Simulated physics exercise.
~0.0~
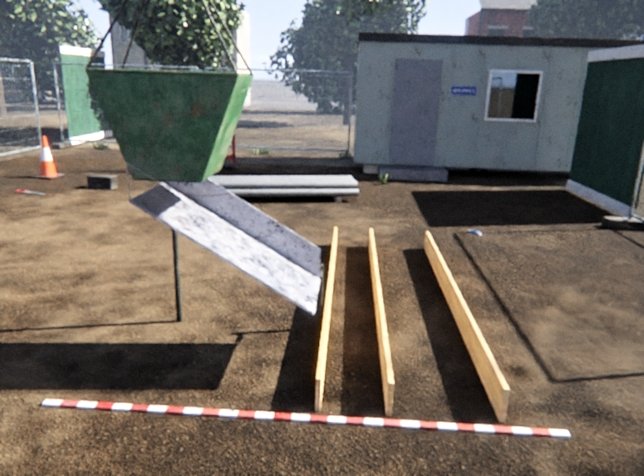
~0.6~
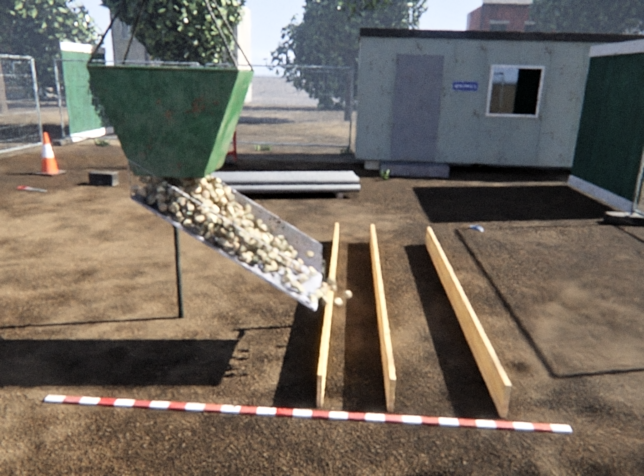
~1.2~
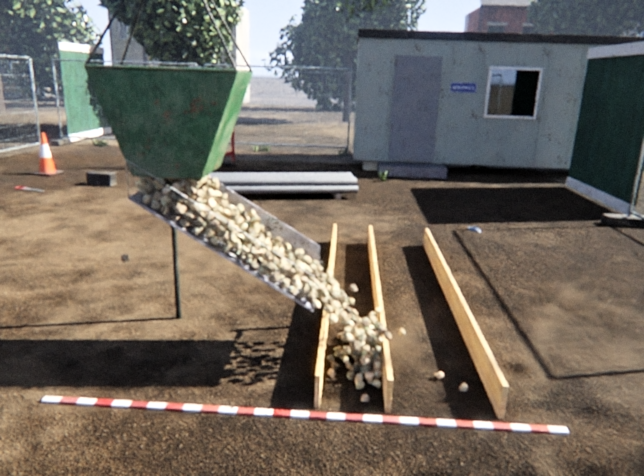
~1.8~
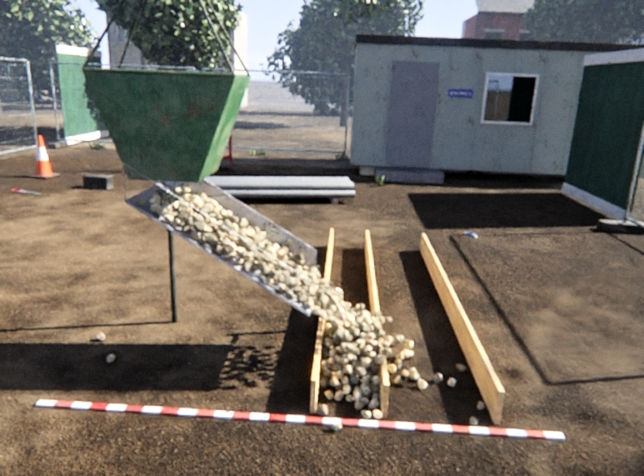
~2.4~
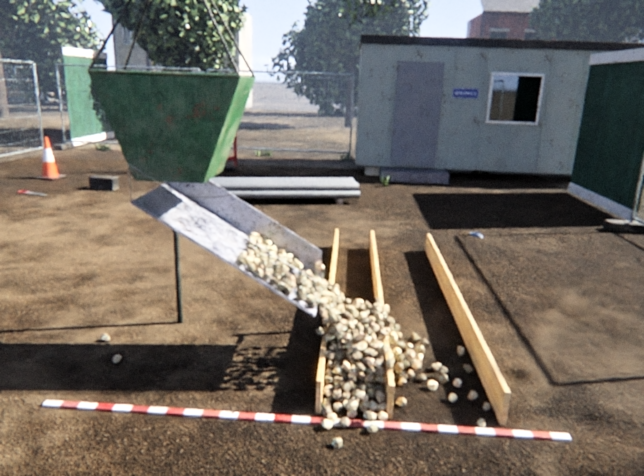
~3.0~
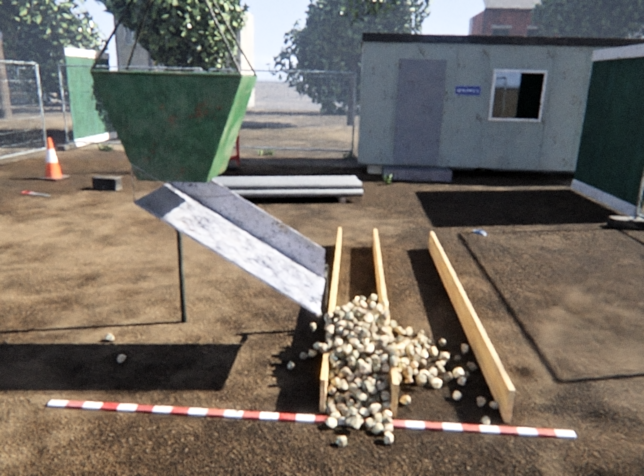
We see a green skip hanging above a sloping steel chute as pale stones pour from its underside and slide down to the right. They heap up mostly between the left and middle wooden boards, with some spilling into the right bay and a few lying left.
